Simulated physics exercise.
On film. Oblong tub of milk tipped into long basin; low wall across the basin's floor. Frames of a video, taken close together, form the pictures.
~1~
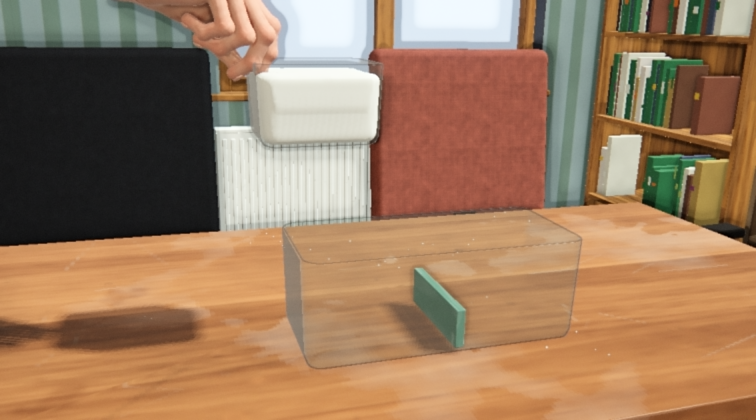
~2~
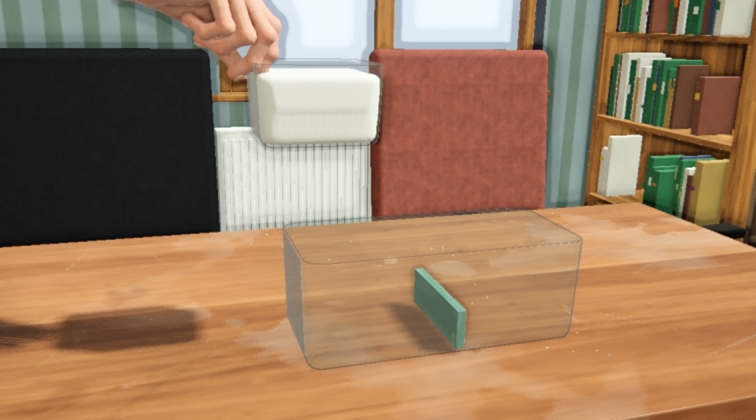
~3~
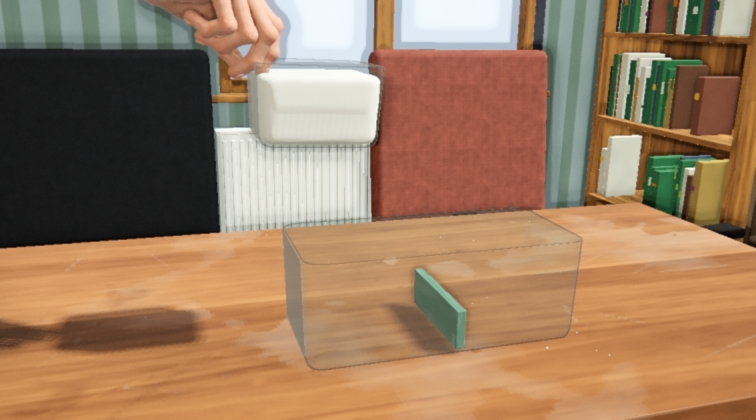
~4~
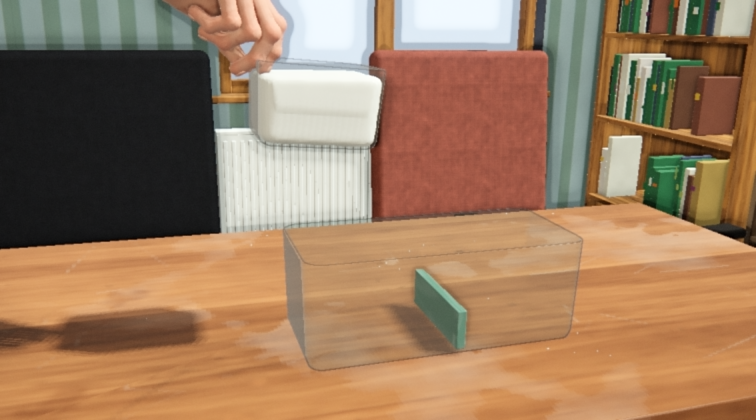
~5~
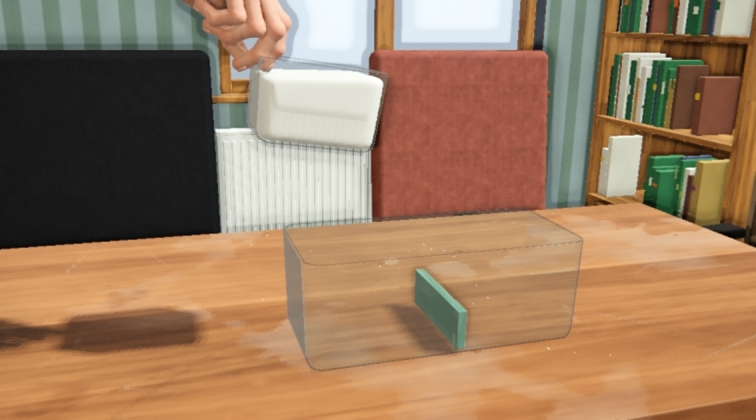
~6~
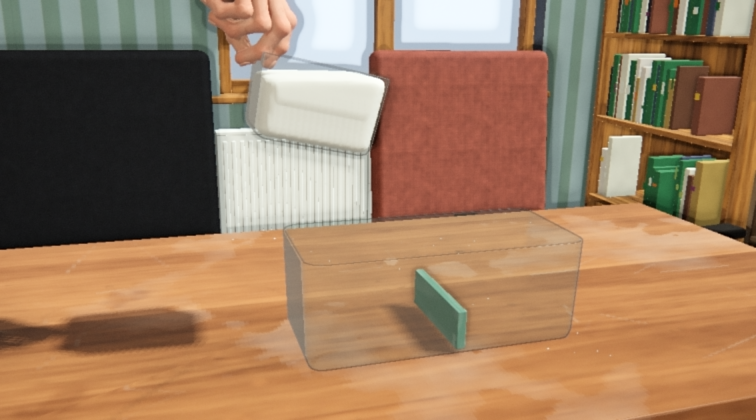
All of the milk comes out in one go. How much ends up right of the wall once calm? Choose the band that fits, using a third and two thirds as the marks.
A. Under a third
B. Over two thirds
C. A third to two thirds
Option C: A third to two thirds.
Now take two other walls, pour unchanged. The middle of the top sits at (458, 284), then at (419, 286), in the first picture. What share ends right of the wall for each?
With the first placement it is 5 %, with the second 65 %.
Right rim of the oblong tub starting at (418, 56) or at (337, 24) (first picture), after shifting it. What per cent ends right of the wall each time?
Near 75 in a hundred first, near 5 in a hundred second.
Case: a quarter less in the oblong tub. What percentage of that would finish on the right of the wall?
The share comes to some 20 parts in a hundred.
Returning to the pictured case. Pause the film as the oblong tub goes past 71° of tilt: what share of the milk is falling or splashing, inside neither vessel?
Around 35 in a hundred.
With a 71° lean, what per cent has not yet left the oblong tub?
Remaining fraction: Approx. 50 %.
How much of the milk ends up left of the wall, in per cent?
I'd put it near 50 per cent.
A moment on, the oblong tub is tipped part way and 52 per cent is still to pour, 7 is left of the wall and 6 right of it.
Next, the oblong tub is tipped right over and 8 per cent is still to pour, 37 is left of the wall and 47 right of it.
Then the oblong tub is tipped right over and 0 per cent is still to pour, 51 is left of the wall and 48 right of it.
Later the oblong tub is tipped right over and 0 per cent is still to pour, 51 is left of the wall and 48 right of it.
At rest 51 per cent lies left of the wall, 48 right of it and 1 outside.
